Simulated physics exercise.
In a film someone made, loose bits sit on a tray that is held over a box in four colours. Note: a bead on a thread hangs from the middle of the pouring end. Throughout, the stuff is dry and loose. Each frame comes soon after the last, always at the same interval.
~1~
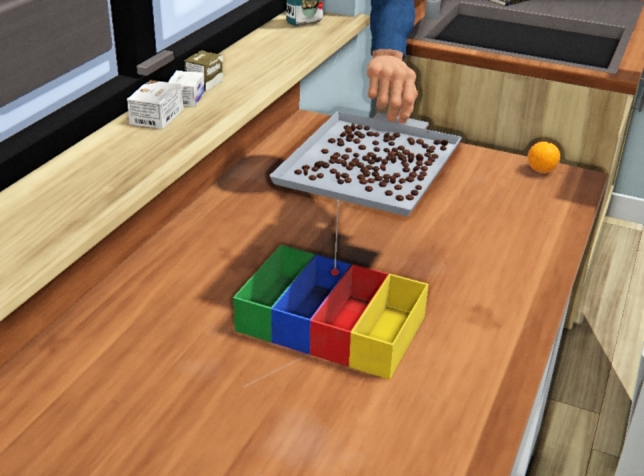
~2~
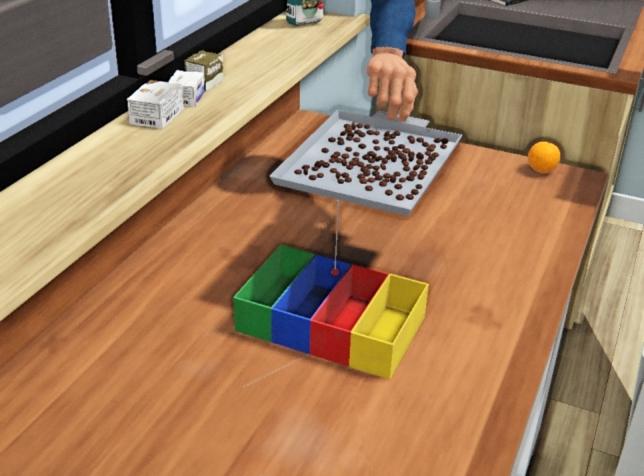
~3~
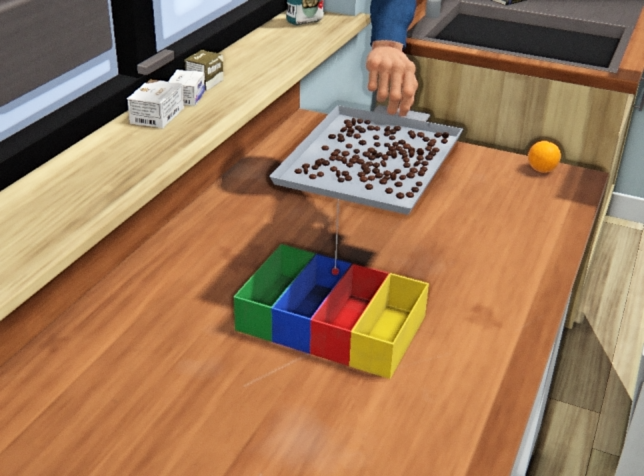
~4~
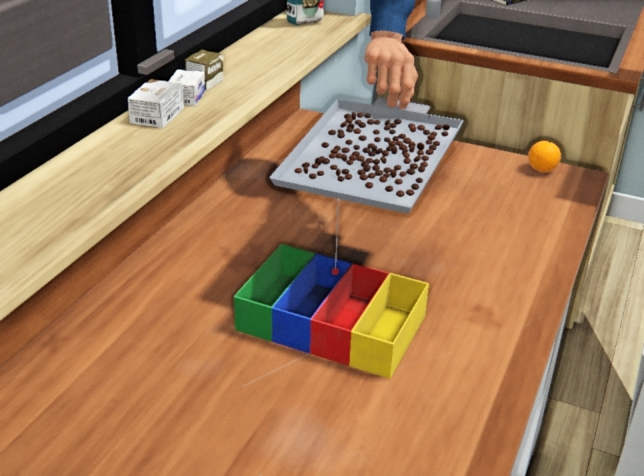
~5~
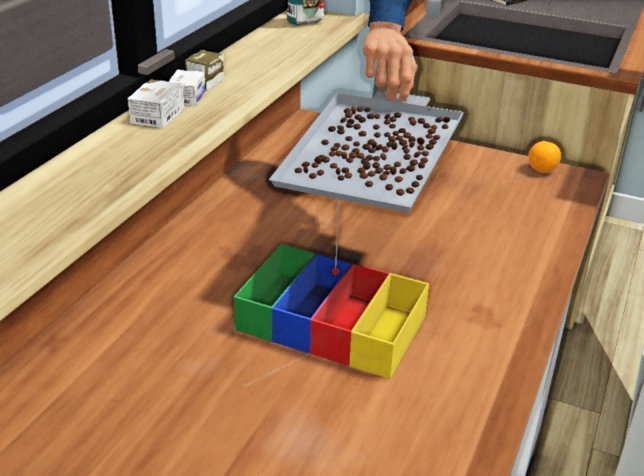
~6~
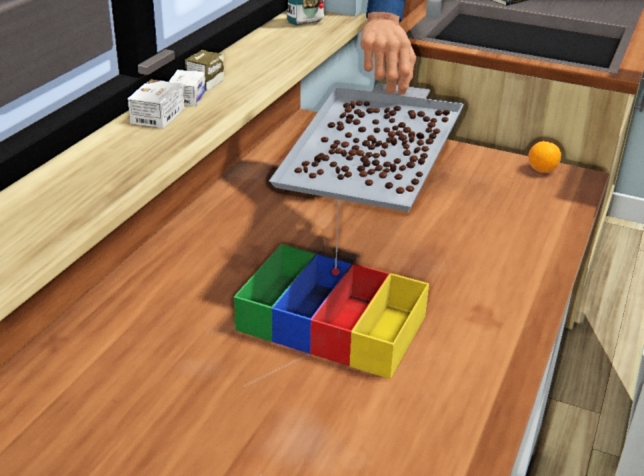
A hand at the top grips a grey tray of small dark brown pieces and slowly tilts it slightly, its near left corner lowest, while the pieces barely shift. The setting is a wooden counter beside a window ledge, seen from above by a still camera. Below the tray's hanging thread and bead sits a box with green, blue, red and yellow cells, left to right, with an orange ball at right.
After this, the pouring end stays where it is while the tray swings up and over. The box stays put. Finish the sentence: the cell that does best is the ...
... Green cell.
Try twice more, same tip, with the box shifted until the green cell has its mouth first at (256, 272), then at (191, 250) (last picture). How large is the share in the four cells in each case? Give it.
In order, about 100 and 70 in a hundred.
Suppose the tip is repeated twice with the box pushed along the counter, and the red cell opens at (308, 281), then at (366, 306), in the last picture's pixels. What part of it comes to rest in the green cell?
About 0 and 50 per cent respectively.
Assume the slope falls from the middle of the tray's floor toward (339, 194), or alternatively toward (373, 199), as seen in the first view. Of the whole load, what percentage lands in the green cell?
Respectively 20 and 0 in a hundred.
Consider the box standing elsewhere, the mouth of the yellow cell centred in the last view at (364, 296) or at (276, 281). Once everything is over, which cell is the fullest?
Going by the two tries in order: The cell in blue, then the cell in yellow.
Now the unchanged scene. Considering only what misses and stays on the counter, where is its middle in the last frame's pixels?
Centre at rest: About (217, 294).
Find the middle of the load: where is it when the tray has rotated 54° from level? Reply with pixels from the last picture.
Near (320, 178).
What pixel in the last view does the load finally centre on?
Close to (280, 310) in the last view.
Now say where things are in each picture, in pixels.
In the first frame, corners of the pouring end at (274, 175) and (408, 207), level; middle of the load at (378, 160), flat chocolate drops; bead on its thread at (335, 272); green cell at (253, 316); blue cell at (291, 328); red cell at (330, 340); yellow cell at (371, 352).
In the second frame, corners of the pouring end at (274, 175) and (408, 207), level; middle of the load at (378, 159).
In the third frame, corners of the pouring end at (274, 175) and (408, 206), tipped barely, lowest at the left corner; middle of the load at (379, 155).
In the fourth frame, corners of the pouring end at (274, 177) and (408, 205), tipped a little, lowest at the left corner; middle of the load at (379, 151).
In the fifth frame, corners of the pouring end at (274, 178) and (408, 204), tipped a little, lowest at the left corner; middle of the load at (379, 148).
In the sixth frame, corners of the pouring end at (274, 179) and (408, 203), tipped a little, lowest at the left corner; middle of the load at (378, 144); green cell at (254, 316); blue cell at (292, 327); red cell at (331, 339); yellow cell at (372, 352).
Soon after the last picture, tray tipped steeply; nearly all on the tray; a small part falling or outside the box.
A little later, tray tipped right over; about a third on the tray; about a quarter in the green cell; a small part in the blue cell; a stray few in the red cell; about a quarter falling or outside the box.
Later still, tray tipped past a quarter turn; about half in the green cell; about a quarter in the blue cell; a small part in the red cell; a small part falling or outside the box.
At rest, tray tipped past a quarter turn; about half in the green cell; about a quarter in the blue cell; a small part in the red cell; none in the yellow cell; a small part outside the box.
